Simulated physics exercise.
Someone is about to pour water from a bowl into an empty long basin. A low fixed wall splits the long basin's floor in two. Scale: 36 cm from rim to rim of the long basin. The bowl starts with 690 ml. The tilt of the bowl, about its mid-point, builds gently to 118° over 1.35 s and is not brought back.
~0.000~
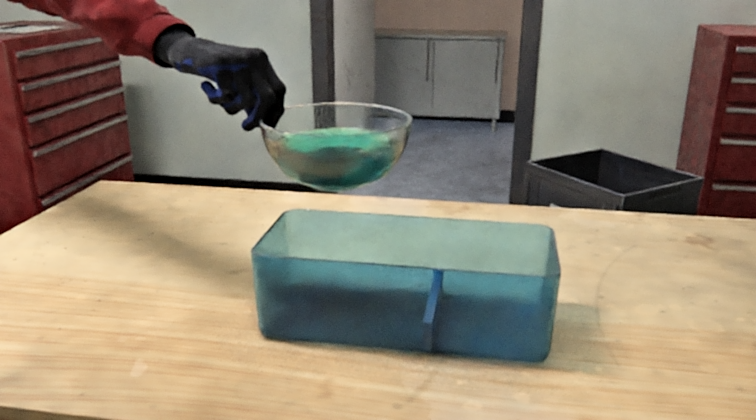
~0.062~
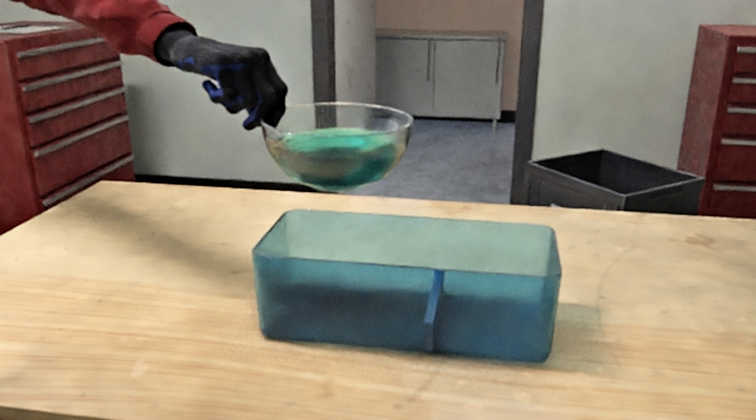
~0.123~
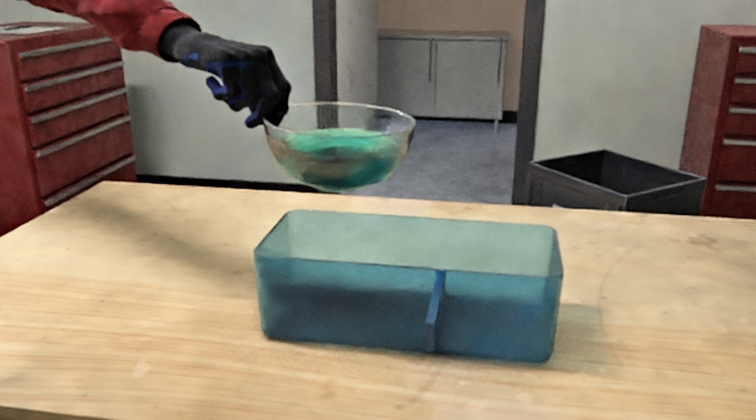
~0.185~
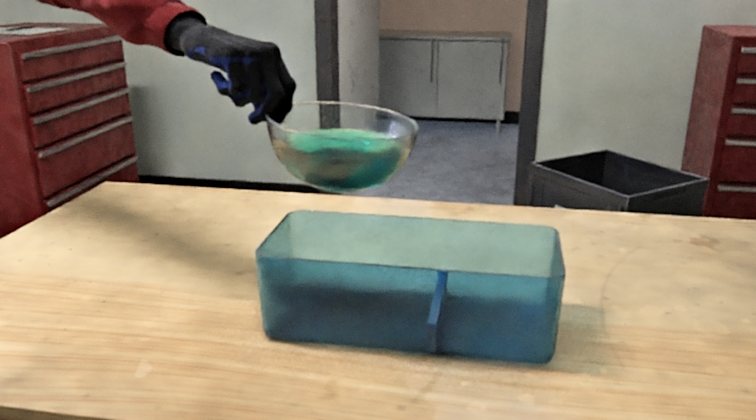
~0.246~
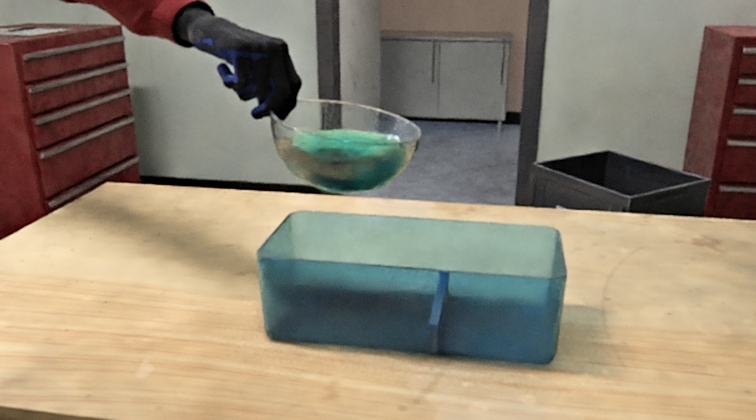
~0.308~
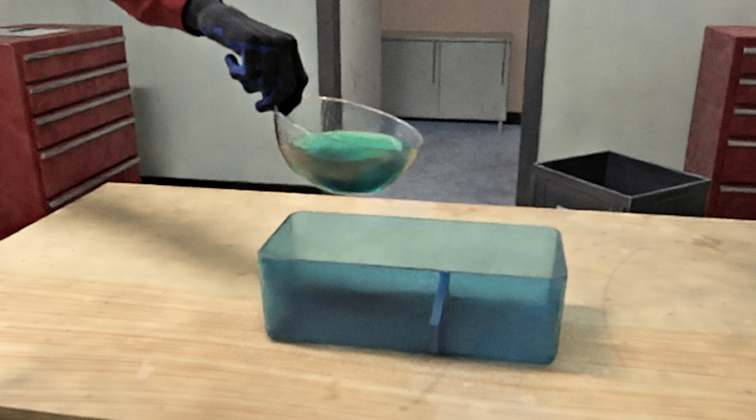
At the start, a dark-gloved hand holds a clear glass bowl of greenish water nearly level above a long blue basin with a low divider, on a wooden table. The hand shifts slightly right and gradually tilts the bowl, its right rim dipping modestly while the water stays inside.
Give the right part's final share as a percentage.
About 57 per cent.
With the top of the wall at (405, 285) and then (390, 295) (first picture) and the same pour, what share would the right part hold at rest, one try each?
In turn about 85 and 85 per cent.
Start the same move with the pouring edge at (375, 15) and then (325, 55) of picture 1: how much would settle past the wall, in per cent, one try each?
In turn about 40 and 10 per cent.
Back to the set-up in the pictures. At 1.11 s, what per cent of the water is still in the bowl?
About 0 per cent.
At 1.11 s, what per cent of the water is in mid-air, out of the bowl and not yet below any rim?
Near 1 in a hundred.
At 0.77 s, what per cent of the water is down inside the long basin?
About 32 per cent.
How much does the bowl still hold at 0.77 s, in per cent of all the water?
About 40 per cent.
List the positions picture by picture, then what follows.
In the first picture, it leans 0°; its right rim is at (410, 123); the water meets the walls at (274, 139) and (403, 147); the long basin's rim runs from (269, 231) to (556, 251); the wall's top is at (434, 294).
In the second picture, it leans 1°; its right rim is at (411, 124); the water meets the walls at (276, 139) and (404, 146).
In the third picture, it leans 2°; its right rim is at (414, 127); the water meets the walls at (278, 139) and (406, 148).
In the fourth picture, it leans 5°; its right rim is at (417, 131); the water meets the walls at (281, 139) and (409, 150).
In the fifth picture, it leans 9°; its right rim is at (420, 137); the water meets the walls at (285, 140) and (412, 150).
In the sixth picture, it leans 15°; its right rim is at (421, 145); the water meets the walls at (288, 141) and (416, 151).
Then, 0.77 s in, the tilt is 72° and 40 per cent is still to pour, 4 is left of the wall and 28 right of it.
Then, 1.11 s in, the tilt is 109° and 0 per cent is still to pour, 43 is left of the wall and 57 right of it.
Then, 1.47 s in, the tilt is 118° and 0 per cent is still to pour, 42 is left of the wall and 57 right of it.
Then, 1.85 s in, the tilt is 118° and 0 per cent is still to pour, 42 is left of the wall and 57 right of it.
Finally, 42 per cent lies left of the wall, 57 right of it and 1 outside.
